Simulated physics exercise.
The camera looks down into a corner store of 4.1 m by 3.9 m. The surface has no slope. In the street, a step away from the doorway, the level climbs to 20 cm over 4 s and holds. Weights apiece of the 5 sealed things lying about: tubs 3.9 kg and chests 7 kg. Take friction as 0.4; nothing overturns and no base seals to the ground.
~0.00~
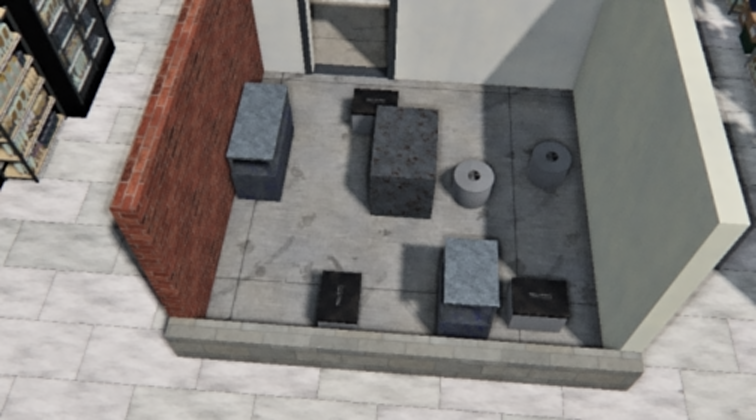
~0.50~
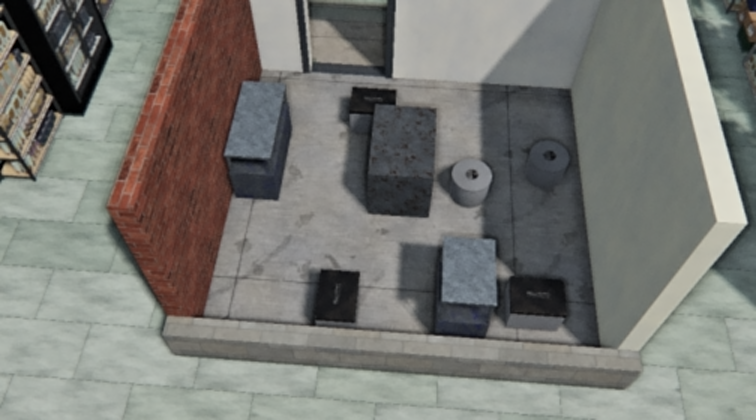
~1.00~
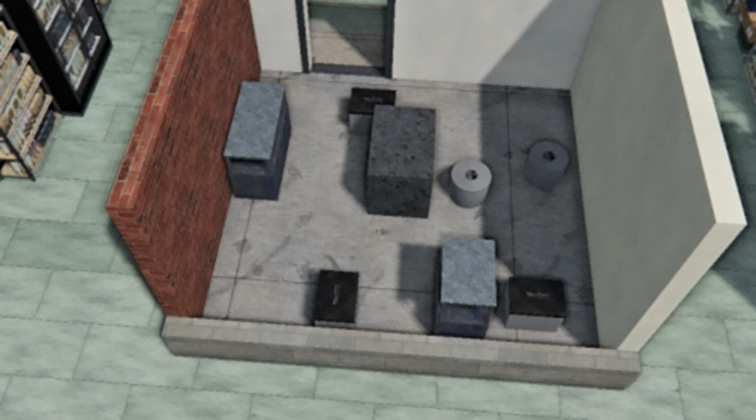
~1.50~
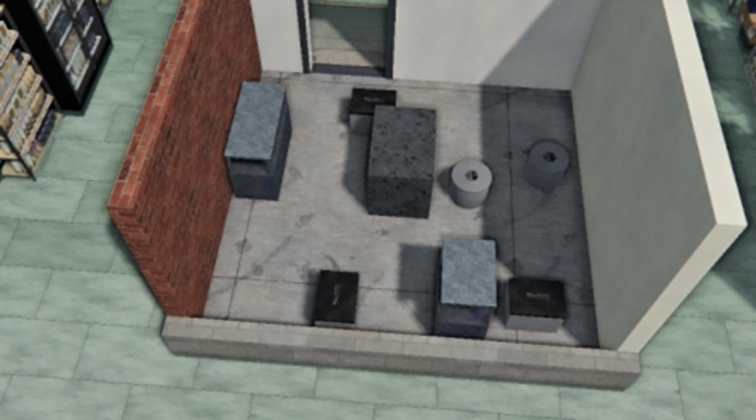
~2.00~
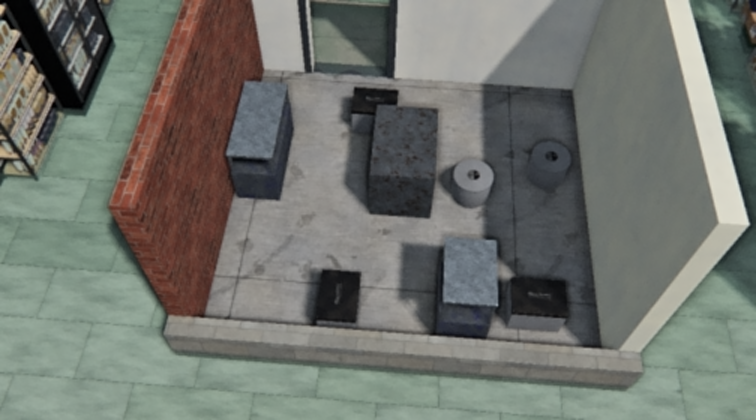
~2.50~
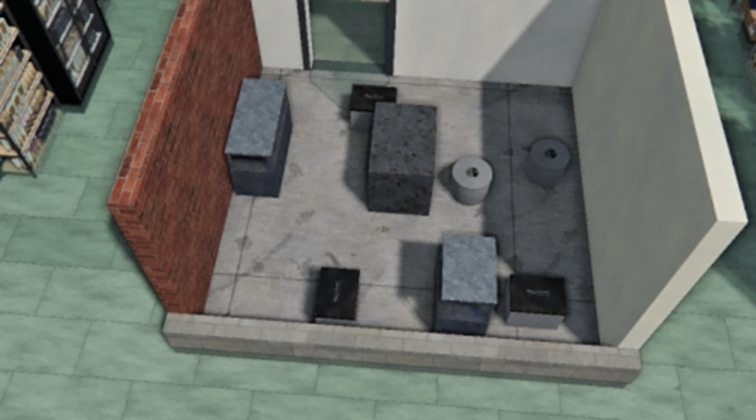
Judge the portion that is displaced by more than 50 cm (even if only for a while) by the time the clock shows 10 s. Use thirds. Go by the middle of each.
That comes to from one to two thirds.
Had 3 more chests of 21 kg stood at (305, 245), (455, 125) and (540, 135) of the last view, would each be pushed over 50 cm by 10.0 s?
In turn: Past it, less, under.
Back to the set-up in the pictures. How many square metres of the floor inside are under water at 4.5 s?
Some 5.0 m2.
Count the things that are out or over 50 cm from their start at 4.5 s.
0 of them.
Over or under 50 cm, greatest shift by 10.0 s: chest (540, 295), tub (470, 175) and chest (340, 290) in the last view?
In turn: Under, under, more.
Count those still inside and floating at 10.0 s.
3 of them.
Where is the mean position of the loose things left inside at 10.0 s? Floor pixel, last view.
At about (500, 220).
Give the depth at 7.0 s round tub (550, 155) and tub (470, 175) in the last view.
Roughly 4 and 1 cm.
After 3.5 s 0 of 5 are over 50 cm from their spots; 0 afloat.
After 4.5 s 0 of 5 are over 50 cm from their spots; 1 afloat.
After 7.0 s 0 of 5 are over 50 cm from their spots; 3 afloat.
After 10.0 s 3 of 5 are over 50 cm from their spots, and 3 have been at some point; 3 afloat.
